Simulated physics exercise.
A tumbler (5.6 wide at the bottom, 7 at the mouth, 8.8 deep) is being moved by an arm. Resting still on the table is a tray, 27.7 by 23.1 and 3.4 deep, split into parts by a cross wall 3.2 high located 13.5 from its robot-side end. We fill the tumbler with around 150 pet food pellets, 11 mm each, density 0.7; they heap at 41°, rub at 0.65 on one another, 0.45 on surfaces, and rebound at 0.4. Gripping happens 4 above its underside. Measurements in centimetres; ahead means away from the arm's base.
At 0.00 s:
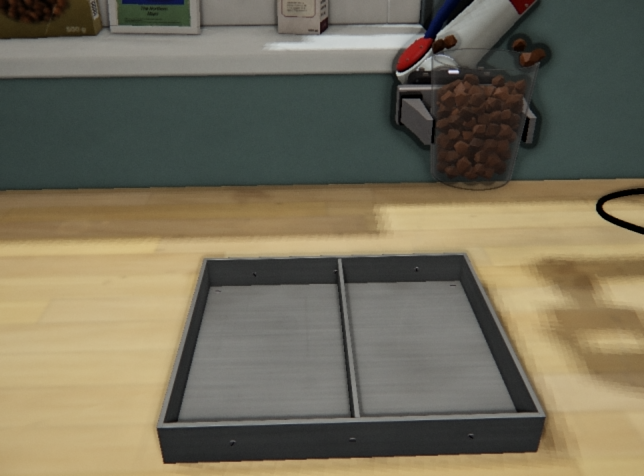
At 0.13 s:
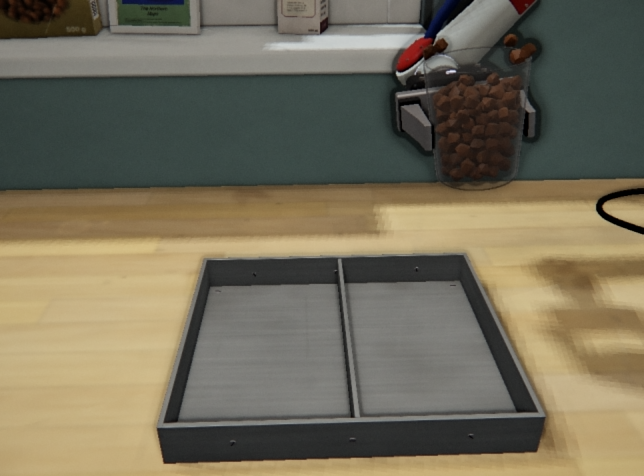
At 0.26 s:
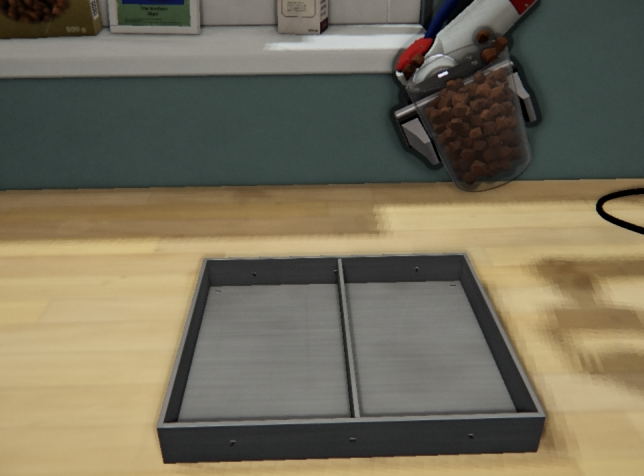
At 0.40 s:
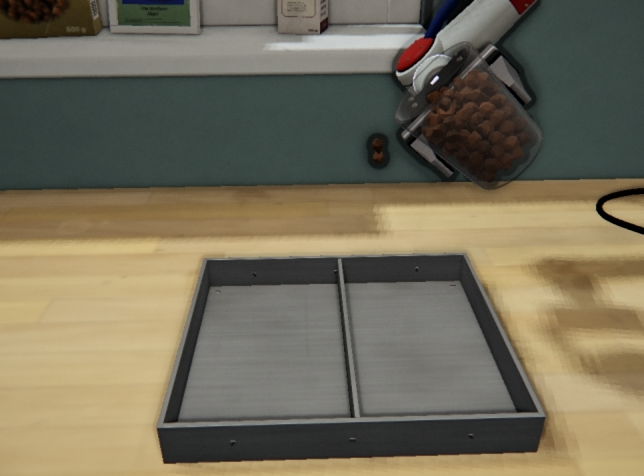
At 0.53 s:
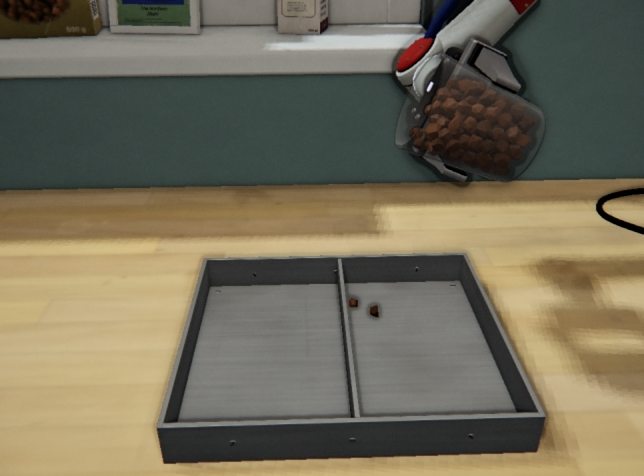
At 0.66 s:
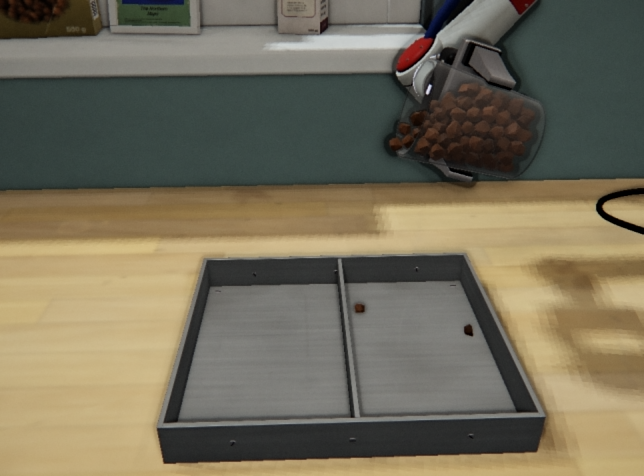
A clear tumbler of brown pellets tilting steeply in a robot arm's grip, two pellets dropping into a divided grey tray.
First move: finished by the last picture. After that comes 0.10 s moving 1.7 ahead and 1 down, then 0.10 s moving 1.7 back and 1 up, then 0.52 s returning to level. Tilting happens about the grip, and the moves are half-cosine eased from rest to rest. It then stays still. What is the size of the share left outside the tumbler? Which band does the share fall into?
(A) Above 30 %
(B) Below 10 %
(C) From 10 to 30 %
The answer is B.
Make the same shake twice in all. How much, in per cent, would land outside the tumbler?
About 5 %.
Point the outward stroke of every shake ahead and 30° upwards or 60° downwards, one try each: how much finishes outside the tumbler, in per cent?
I'd say close to 10 percent for the first and close to 5 percent for the second.
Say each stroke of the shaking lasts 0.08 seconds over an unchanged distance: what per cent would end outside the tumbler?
Estimate: Near 10 per cent.
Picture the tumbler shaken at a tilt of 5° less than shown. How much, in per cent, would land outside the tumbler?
Estimate: Close to 5 per cent.
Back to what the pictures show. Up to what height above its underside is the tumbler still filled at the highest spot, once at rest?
9.0 cm.
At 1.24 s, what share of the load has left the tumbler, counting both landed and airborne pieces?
I'd say some 5 percent by then.
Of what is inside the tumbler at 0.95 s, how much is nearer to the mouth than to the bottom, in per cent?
50 per cent.
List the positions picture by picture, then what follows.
In the first picture, tumbler middle at (477, 121), level; upper third of the load around (479, 96), from x 440 to 540, top at y 40; 149 in the tumbler.
In the second picture, tumbler middle at (476, 122), tilted 7° forward; upper third of the load around (482, 97), from x 430 to 530, top at y 40.
In the third picture, tumbler middle at (475, 122), tilted 25° forward; upper third of the load around (480, 98), from x 410 to 515, top at y 35.
In the fourth picture, tumbler middle at (473, 123), tilted 48° forward; upper third of the load around (471, 101), from x 380 to 525, top at y 75; 147 in the tumbler, 2 in flight or on a rim.
In the fifth picture, tumbler middle at (472, 125), tilted 66° forward; upper third of the load around (472, 106), from x 355 to 530, top at y 85; 147 in the tumbler, 2 in the robot-side part.
In the sixth picture, tumbler middle at (471, 125), tilted 73° forward; upper third of the load around (475, 107), from x 360 to 530, top at y 90; 147 in the tumbler, 2 in the robot-side part.
After 0.95 s, tilted 68° forward, highest piece 24 above the table; 144 in the tumbler, 2 in the robot-side part, 1 in the far-side part, 2 in flight or on a rim.
After 1.24 s, tilted 13° forward, highest piece 26 above the table; 144 in the tumbler, 4 in the robot-side part, 1 in the far-side part.
After 1.58 s, level, highest piece 27 above the table; 144 in the tumbler, 4 in the robot-side part, 1 in the far-side part.
After 2.63 s, level, highest piece 27 above the table; 144 in the tumbler, 4 in the robot-side part, 1 in the far-side part.
At rest, 144 in the tumbler, 4 in the robot-side part, 1 in the far-side part. That is 3 % outside the tumbler.
